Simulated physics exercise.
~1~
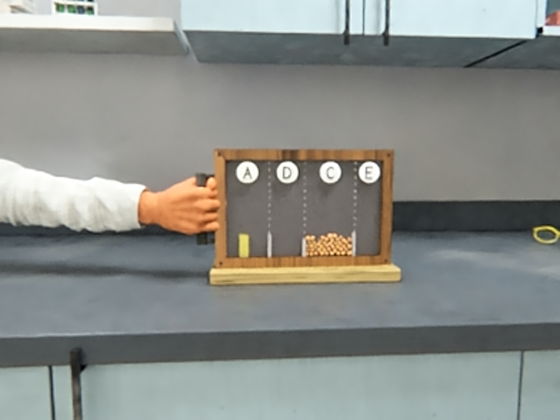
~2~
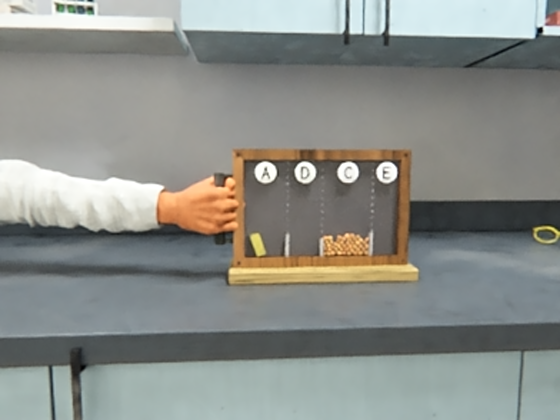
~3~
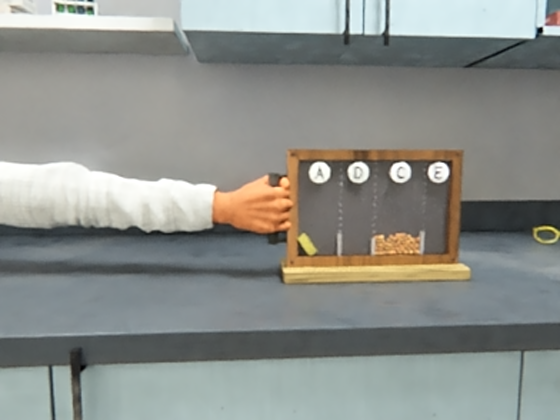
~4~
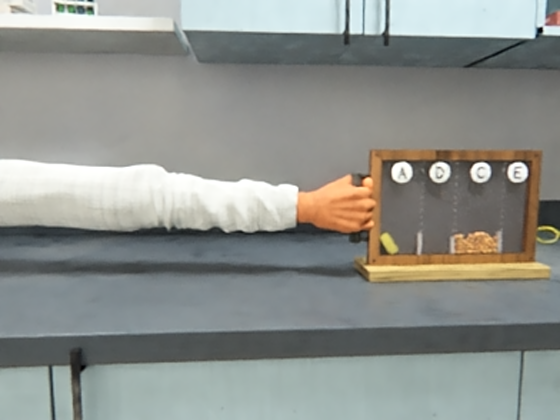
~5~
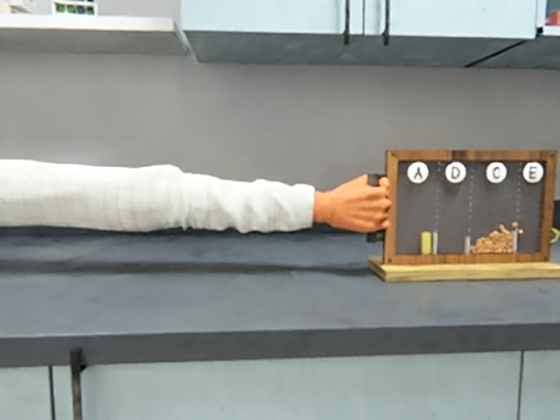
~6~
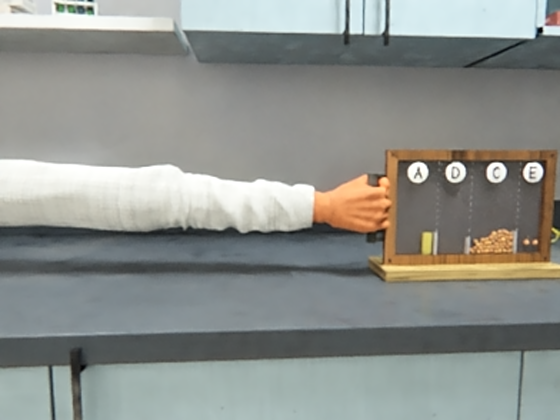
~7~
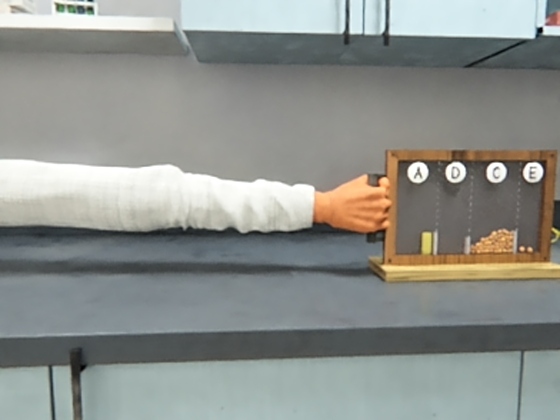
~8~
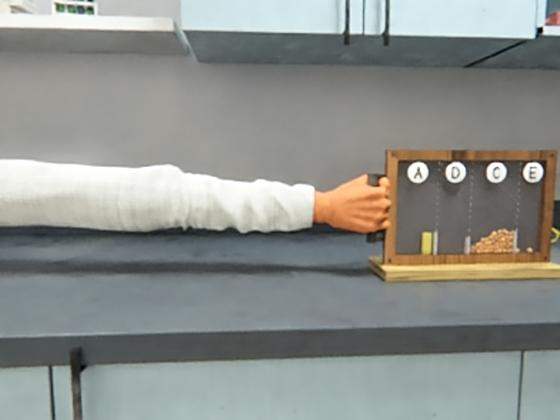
Wooden-framed tray pushed right along a counter by hand, yellow block tilting then righting, beads settling mostly under C, few under E.
